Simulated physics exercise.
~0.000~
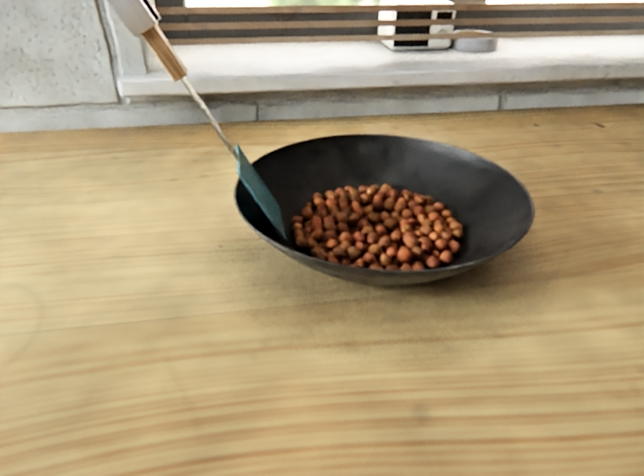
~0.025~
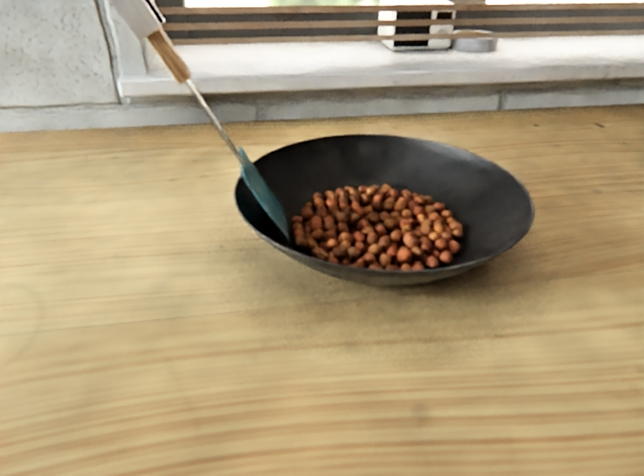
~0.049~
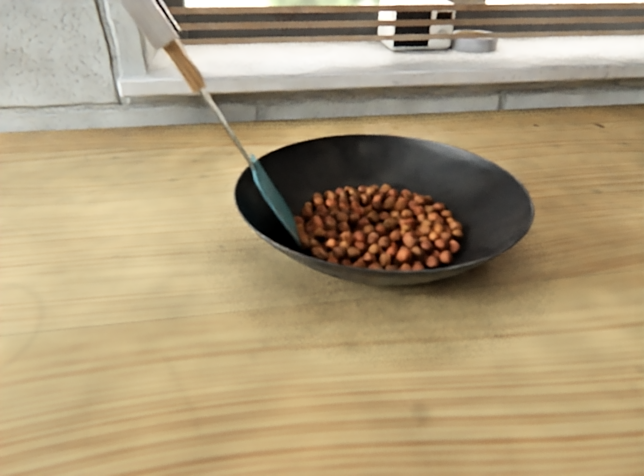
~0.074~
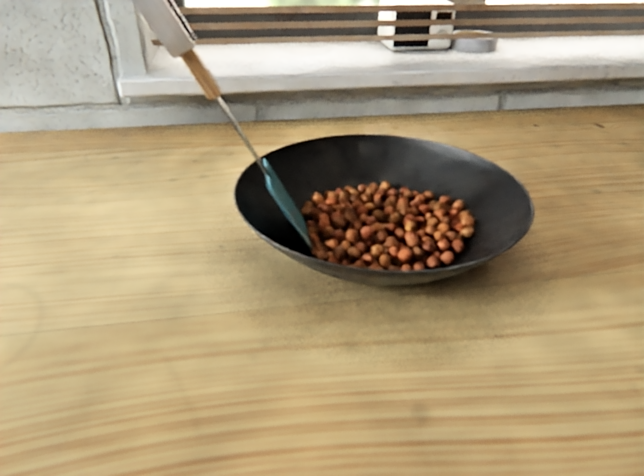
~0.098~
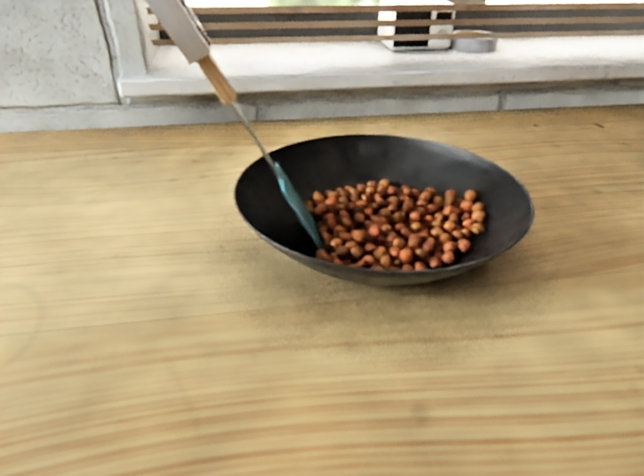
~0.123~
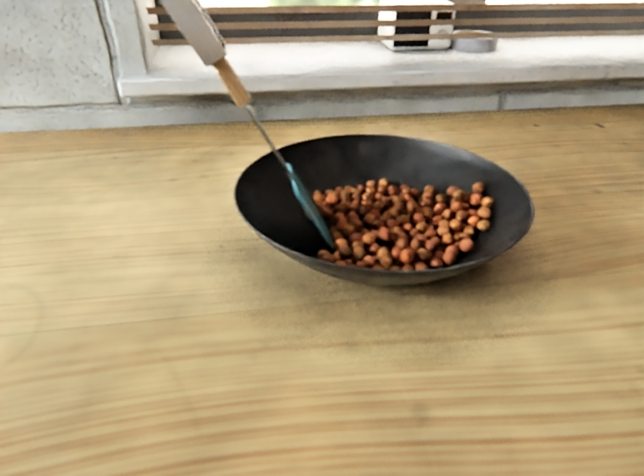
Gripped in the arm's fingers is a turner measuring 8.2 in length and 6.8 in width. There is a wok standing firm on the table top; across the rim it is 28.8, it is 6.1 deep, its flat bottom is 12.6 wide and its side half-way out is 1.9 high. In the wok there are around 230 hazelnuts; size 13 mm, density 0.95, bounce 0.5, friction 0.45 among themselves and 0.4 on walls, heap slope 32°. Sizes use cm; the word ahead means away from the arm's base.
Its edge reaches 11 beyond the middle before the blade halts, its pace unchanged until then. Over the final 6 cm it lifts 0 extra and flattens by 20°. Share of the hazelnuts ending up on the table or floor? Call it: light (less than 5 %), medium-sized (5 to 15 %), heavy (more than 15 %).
It comes out medium-sized.
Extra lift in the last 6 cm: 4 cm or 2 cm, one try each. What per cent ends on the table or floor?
It comes to around 10 per cent on the first try and around 15 per cent on the second.
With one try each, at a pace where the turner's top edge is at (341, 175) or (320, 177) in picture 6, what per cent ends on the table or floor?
Estimates: Near 30 %, near 20 %.
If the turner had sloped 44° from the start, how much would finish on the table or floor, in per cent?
About 5 per cent.
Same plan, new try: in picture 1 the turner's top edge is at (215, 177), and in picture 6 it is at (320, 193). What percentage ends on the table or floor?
Some 30 percent ends up on the table or floor.
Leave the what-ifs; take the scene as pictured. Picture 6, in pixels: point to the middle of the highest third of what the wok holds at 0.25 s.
Near (435, 208).
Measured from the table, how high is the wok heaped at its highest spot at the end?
7.0 cm.
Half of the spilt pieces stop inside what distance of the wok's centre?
The answer is around 22 cm.
After 0.25 s, sloping 62°, highest piece 5 above the table; 232 in the wok.
After 0.37 s, sloping 55°, highest piece 6 above the table; 232 in the wok.
After 0.63 s, sloping 42°, highest piece 7 above the table; 209 in the wok, 19 on the table or floor, 4 on the blade or in flight.
After 1.68 s, sloping 42°, highest piece 6 above the table; 209 in the wok, 23 on the table or floor.
At rest, 209 in the wok, 23 on the table or floor. That is 10 % on the table or floor.
